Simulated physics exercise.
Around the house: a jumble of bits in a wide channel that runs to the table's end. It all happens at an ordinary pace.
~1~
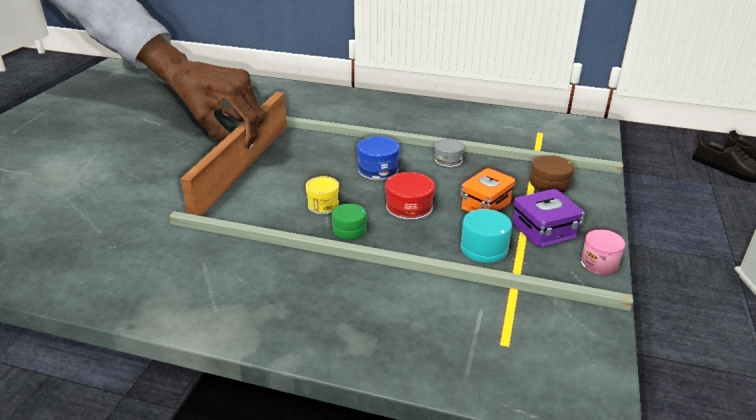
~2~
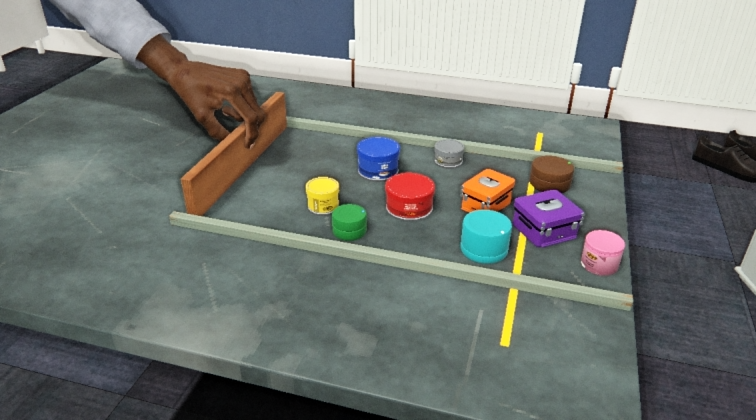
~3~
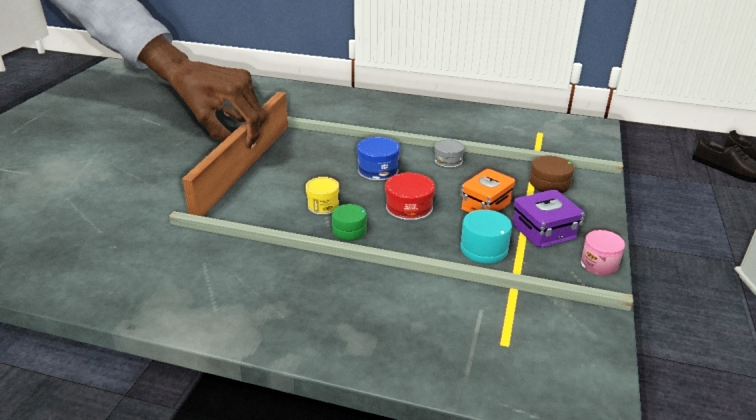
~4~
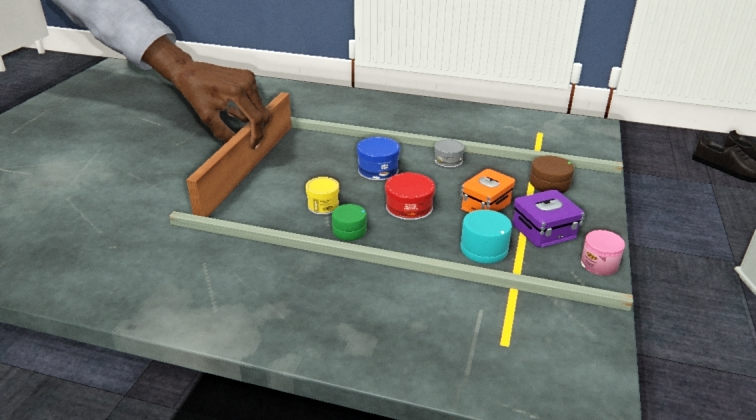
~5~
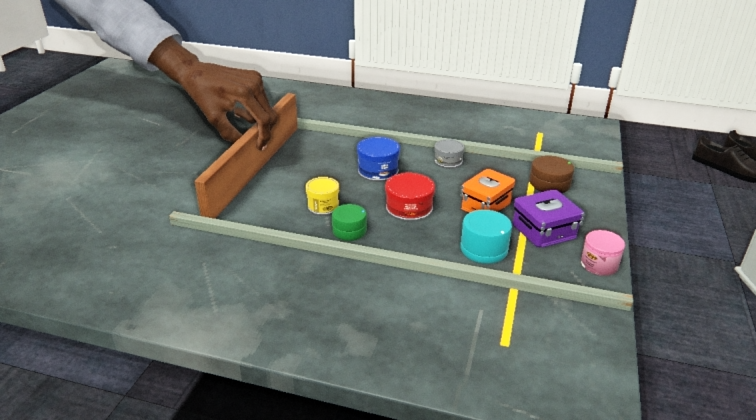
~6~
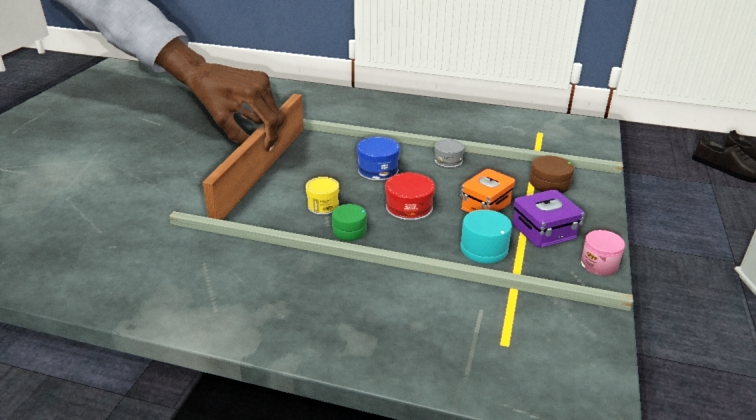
A hand held a wooden board upright at the left of a tabletop channel scattered with colourful tubs and cases, then slid it slightly right, while the containers around the yellow tape stayed still.
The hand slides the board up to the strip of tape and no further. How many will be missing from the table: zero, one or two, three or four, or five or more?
Outcome: The number that fall off is zero.
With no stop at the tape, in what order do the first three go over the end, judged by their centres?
They are the pink tub, then the purple case, then the orange case.
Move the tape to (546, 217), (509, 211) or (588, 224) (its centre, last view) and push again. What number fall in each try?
Try by try, 2, 0 and 5.
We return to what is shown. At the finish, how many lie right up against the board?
It touches 5.
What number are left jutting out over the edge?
It comes to 2.
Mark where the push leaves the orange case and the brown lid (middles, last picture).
The orange case at (595, 205), the brown lid at (585, 176).
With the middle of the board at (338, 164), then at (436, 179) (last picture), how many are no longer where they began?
At the one place 1, at the other 6.
Soon after, none off yet; pink tub at rest near (602, 253); purple case at rest near (546, 219); brown lid at rest near (551, 174).
At rest, the number that fall off is zero.
